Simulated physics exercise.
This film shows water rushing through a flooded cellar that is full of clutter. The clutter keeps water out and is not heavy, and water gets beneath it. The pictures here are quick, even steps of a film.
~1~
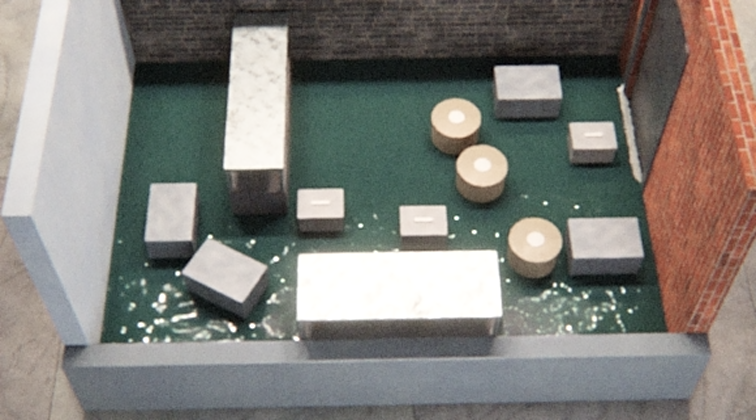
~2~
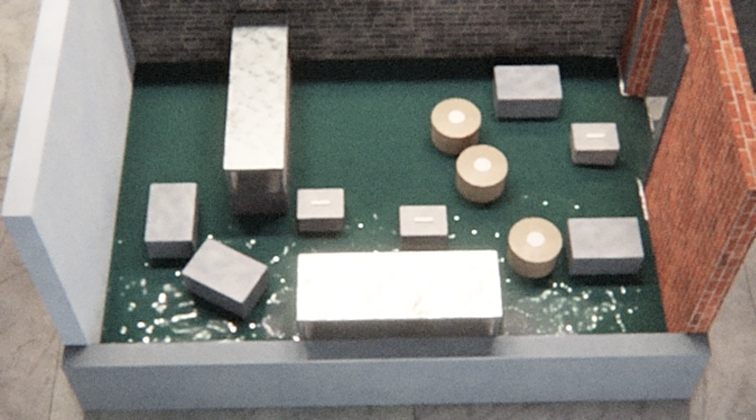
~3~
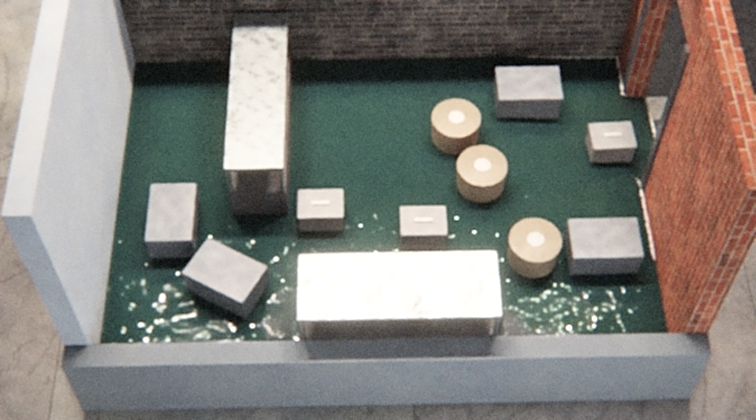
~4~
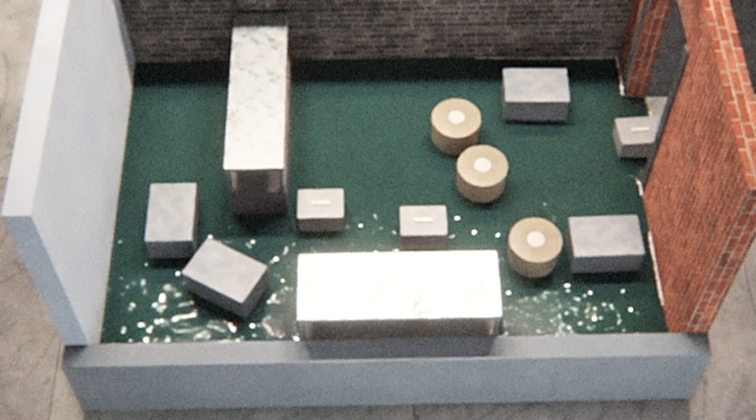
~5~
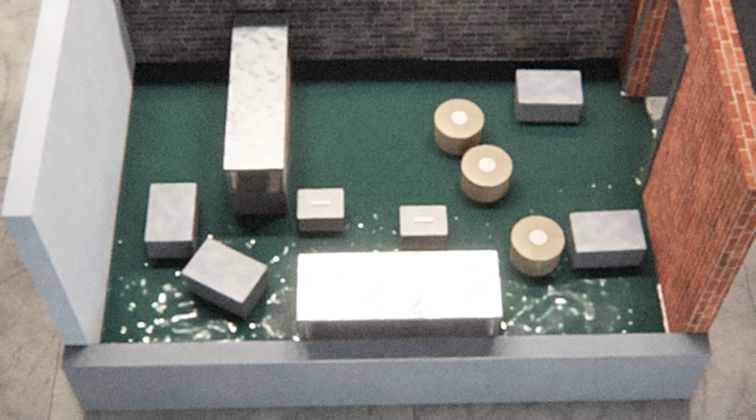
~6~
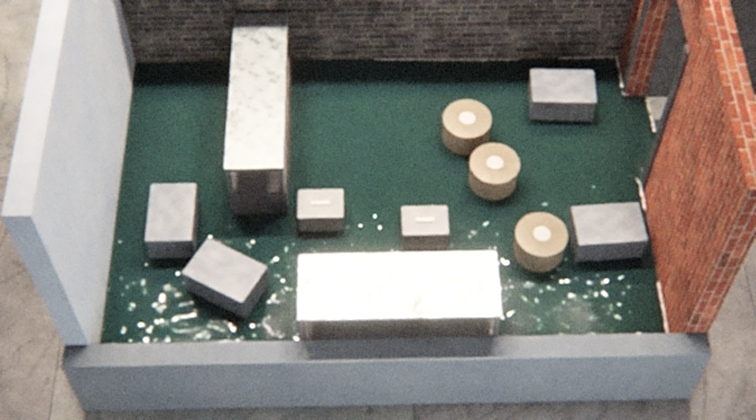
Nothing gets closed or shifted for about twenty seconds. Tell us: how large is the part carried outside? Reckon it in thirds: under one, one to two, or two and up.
Two and up, in thirds.
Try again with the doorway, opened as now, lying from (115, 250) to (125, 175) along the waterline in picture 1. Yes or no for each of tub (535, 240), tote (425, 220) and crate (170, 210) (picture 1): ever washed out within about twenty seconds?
In sequence: Remains, escapes, escapes.
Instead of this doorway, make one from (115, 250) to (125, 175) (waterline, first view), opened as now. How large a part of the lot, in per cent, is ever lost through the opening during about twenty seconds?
Some 40 per cent.
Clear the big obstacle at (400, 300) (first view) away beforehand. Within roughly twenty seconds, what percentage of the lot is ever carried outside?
It comes out close to 70 percent.
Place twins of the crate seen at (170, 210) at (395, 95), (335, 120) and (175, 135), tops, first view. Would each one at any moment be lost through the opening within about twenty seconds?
Taking them in turn: Flushed away, held back and held back.
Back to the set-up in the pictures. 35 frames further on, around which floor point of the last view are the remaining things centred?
Around (477, 148).
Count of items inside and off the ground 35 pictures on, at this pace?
The answer would be 3.
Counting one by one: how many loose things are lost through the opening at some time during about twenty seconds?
I make it 8.
A moment on, 1 of 10 are out; 9 afloat.
Next, 5 of 10 are out; 5 afloat.
Later, 7 of 10 are out; 3 afloat.
In the end, 8 of 10 are out; 2 afloat.
